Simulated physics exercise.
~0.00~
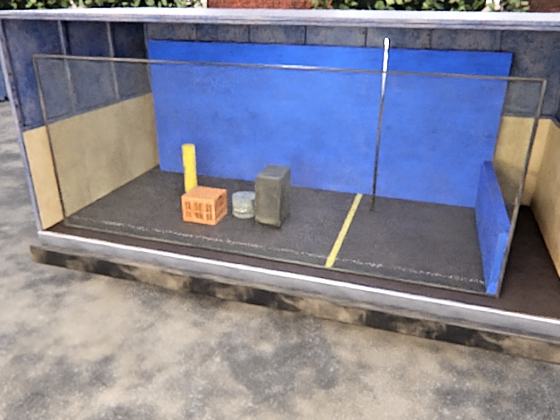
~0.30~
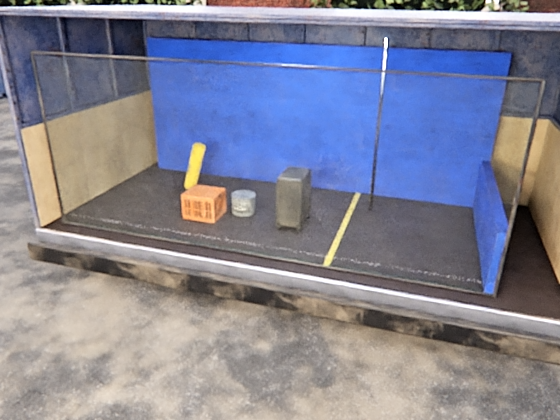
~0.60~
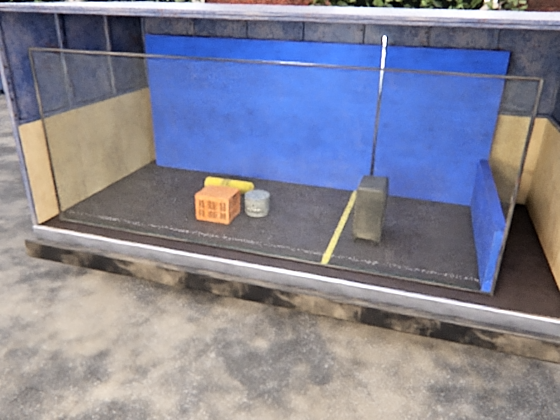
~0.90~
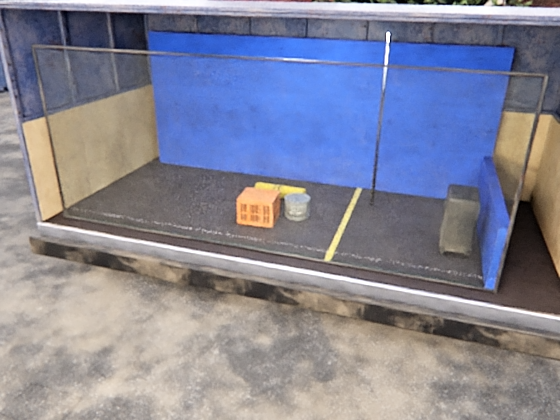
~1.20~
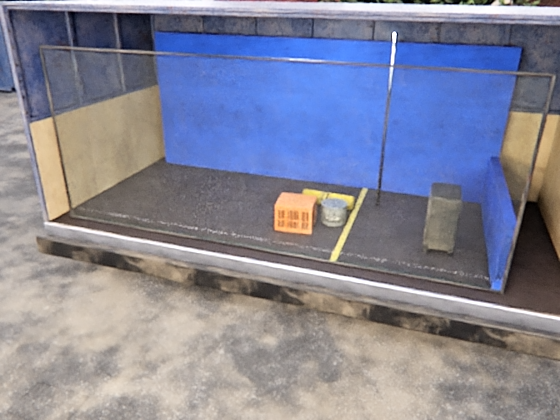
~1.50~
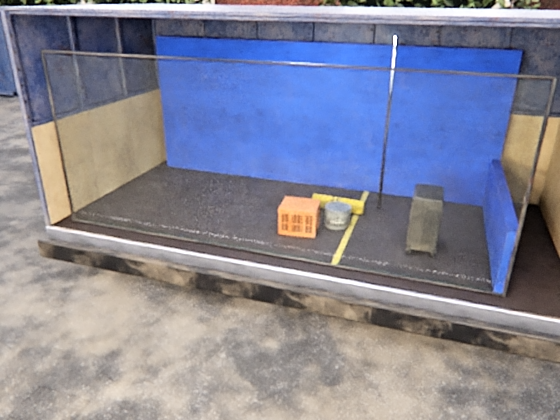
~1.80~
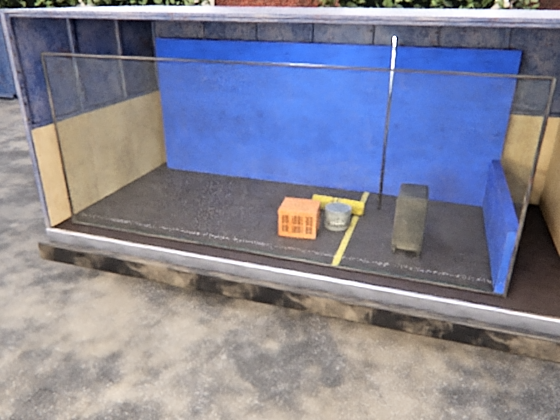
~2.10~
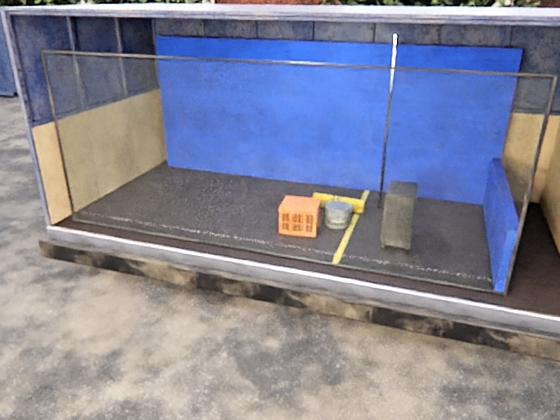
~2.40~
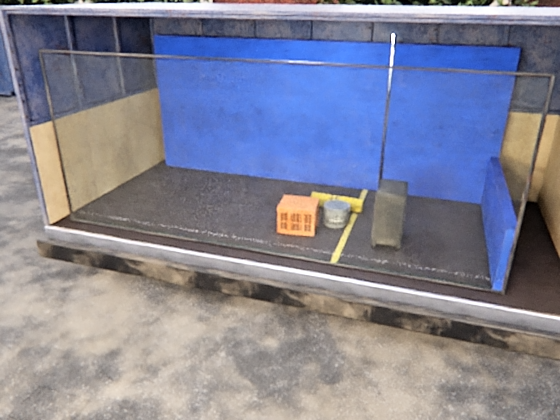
A box-like bay with a blue back wall, pale wooden side panels and a dark floor is seen from the front and slightly above, through a slightly swaying view. An orange crate stands left of centre with an upright yellow roll behind it, a grey bucket beside it and a dark case to the right, while a yellow line crosses the floor. The case slides right as the roll leans and topples onto its side. The case crosses the line and nears the right wall, while the crate, bucket and roll shift right. The case then drifts back left, staying beyond the line, as the others settle just short of it.
